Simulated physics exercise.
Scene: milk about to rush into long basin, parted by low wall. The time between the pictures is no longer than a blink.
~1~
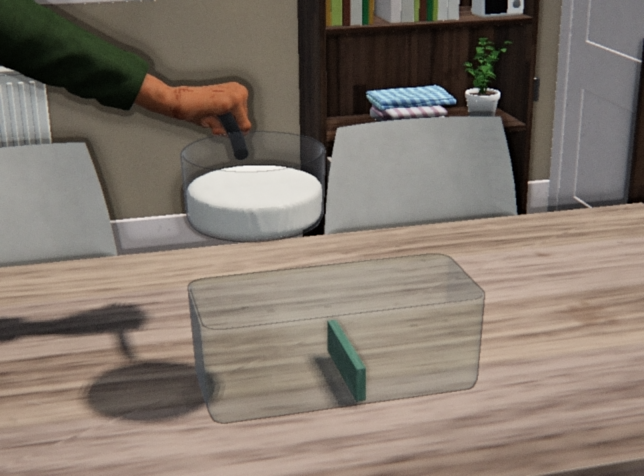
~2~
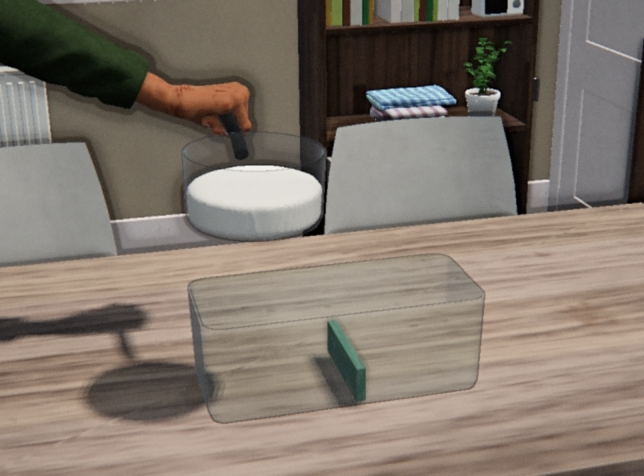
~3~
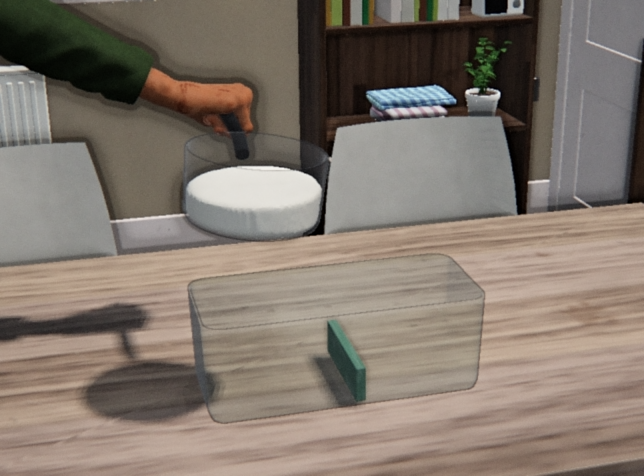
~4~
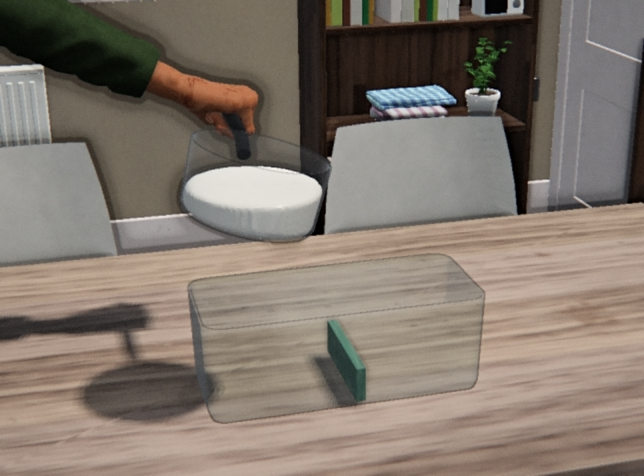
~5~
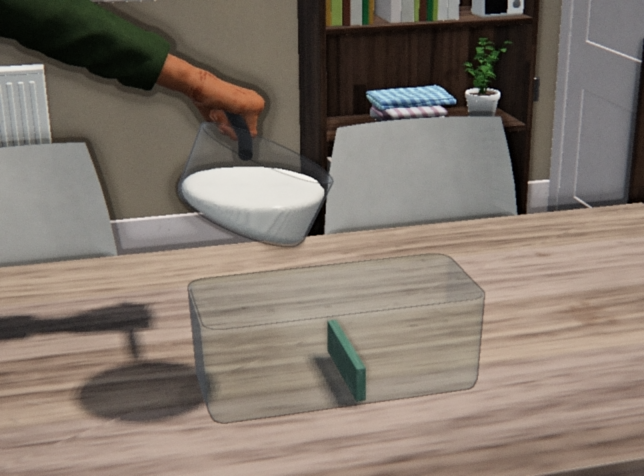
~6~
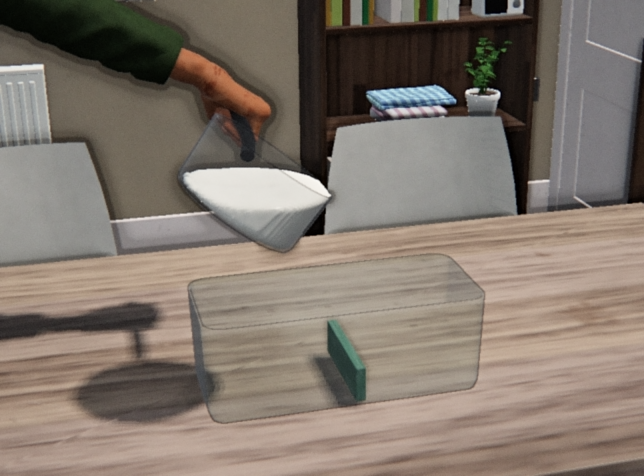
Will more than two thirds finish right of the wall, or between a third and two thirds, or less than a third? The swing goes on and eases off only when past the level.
Right of the wall there will be between a third and two thirds.
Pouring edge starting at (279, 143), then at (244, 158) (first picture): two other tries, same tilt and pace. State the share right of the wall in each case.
Estimate: 10 per cent, then 10 per cent.
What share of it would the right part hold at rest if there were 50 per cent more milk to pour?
About 60 per cent.
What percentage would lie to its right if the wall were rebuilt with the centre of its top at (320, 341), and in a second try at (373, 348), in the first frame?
Try 1: Some 85 %; try 2: 25 %.
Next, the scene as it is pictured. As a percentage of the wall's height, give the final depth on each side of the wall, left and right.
Left: About 30; right: About 50.
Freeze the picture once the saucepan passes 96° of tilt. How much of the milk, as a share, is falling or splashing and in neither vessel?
Roughly 30 %.
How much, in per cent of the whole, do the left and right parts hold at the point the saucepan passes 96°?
Split: Left 0 per cent, right 35 per cent.
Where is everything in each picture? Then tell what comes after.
In the first picture, tilt 0°; pouring edge (322, 147); surface from (187, 190) to (318, 179); the long basin's rim runs from (195, 306) to (466, 275); the wall's top is at (346, 344).
In the second picture, tilt 2°; pouring edge (323, 149); surface from (187, 190) to (318, 180).
In the third picture, tilt 7°; pouring edge (325, 155); surface from (187, 189) to (318, 181).
In the fourth picture, tilt 15°; pouring edge (328, 164); surface from (185, 188) to (319, 181).
In the fifth picture, tilt 25°; pouring edge (329, 177); surface from (181, 185) to (321, 183).
In the sixth picture, tilt 38°; pouring edge (328, 193); surface from (184, 180) to (327, 184).
A moment on, the saucepan is tipped on its side and 31 per cent is still to pour, 2 is left of the wall and 35 right of it.
Next, the saucepan is tipped right over and 5 per cent is still to pour, 32 is left of the wall and 56 right of it.
Then the saucepan is tipped right over and 0 per cent is still to pour, 43 is left of the wall and 56 right of it.
Later the saucepan is tipped right over and 0 per cent is still to pour, 43 is left of the wall and 56 right of it.
In the end 43 per cent lies left of the wall, 56 right of it and 1 outside.
